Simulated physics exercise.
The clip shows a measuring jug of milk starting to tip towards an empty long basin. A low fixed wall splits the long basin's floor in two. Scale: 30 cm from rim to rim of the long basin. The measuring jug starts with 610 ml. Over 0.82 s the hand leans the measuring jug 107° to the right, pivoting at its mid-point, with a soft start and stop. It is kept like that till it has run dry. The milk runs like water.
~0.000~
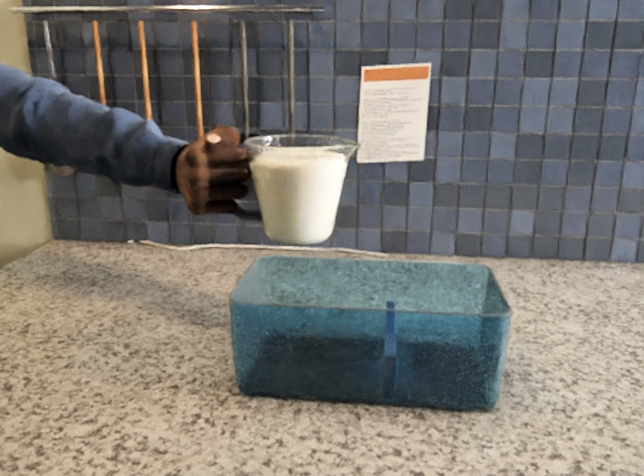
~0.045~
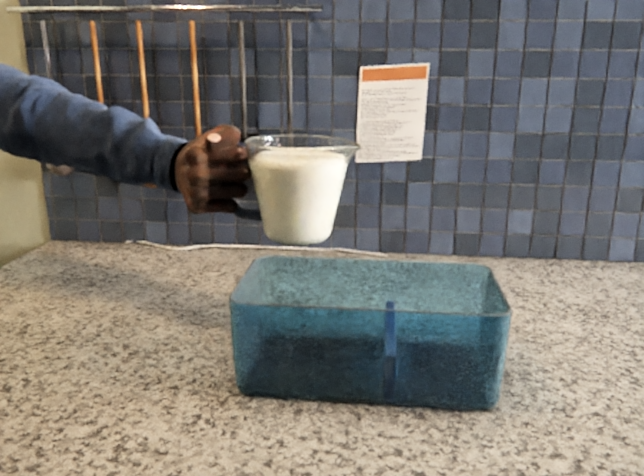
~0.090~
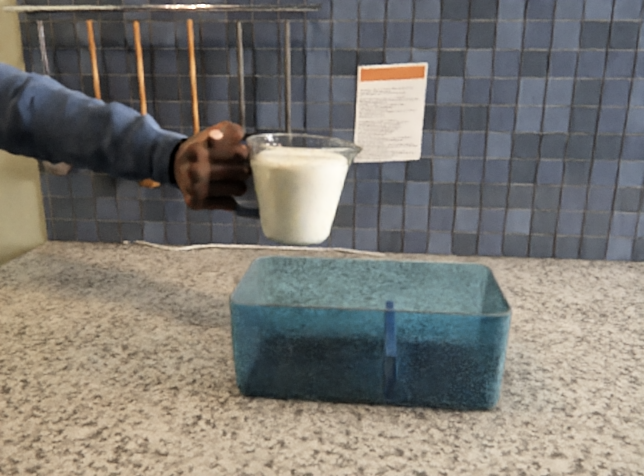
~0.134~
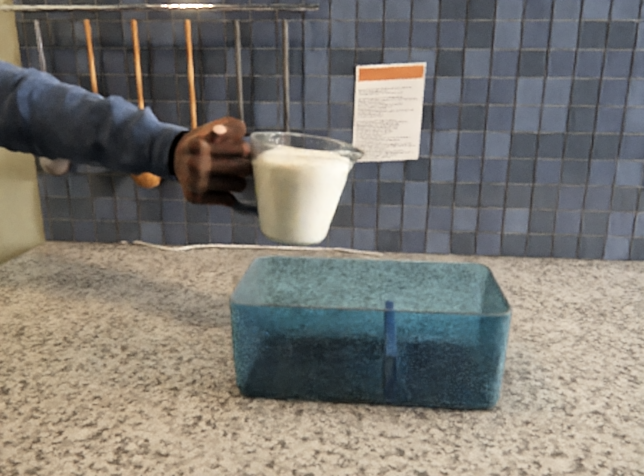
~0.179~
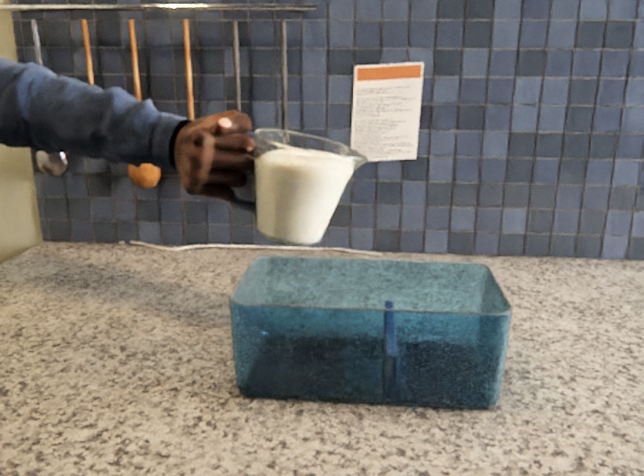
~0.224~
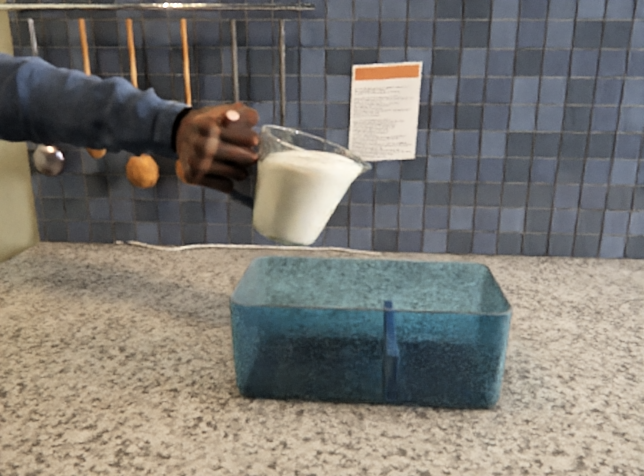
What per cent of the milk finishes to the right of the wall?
About 56 per cent.
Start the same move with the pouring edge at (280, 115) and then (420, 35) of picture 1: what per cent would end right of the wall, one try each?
In turn about 5 and 80 per cent.
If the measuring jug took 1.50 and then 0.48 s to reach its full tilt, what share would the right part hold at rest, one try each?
In turn about 75 and 35 per cent.
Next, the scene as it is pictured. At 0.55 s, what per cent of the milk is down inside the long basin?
Some 20 per cent.
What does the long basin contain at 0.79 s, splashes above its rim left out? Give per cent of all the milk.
Some 86 per cent.
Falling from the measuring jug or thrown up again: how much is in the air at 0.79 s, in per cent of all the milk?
Near 7 in a hundred.
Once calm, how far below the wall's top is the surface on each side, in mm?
Some 48 mm on the left and 38 mm on the right.
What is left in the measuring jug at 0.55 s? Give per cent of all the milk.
Near 58 in a hundred.
Then, 0.55 s in, the tilt is 81° and 58 per cent is still to pour, 0 is left of the wall and 19 right of it.
Then, 0.79 s in, the tilt is 107° and 8 per cent is still to pour, 30 is left of the wall and 55 right of it.
Then, 1.05 s in, the tilt is 107° and 0 per cent is still to pour, 43 is left of the wall and 55 right of it.
Then, 1.32 s in, the tilt is 107° and 0 per cent is still to pour, 43 is left of the wall and 56 right of it.
Finally, 43 per cent lies left of the wall, 56 right of it and 1 outside.
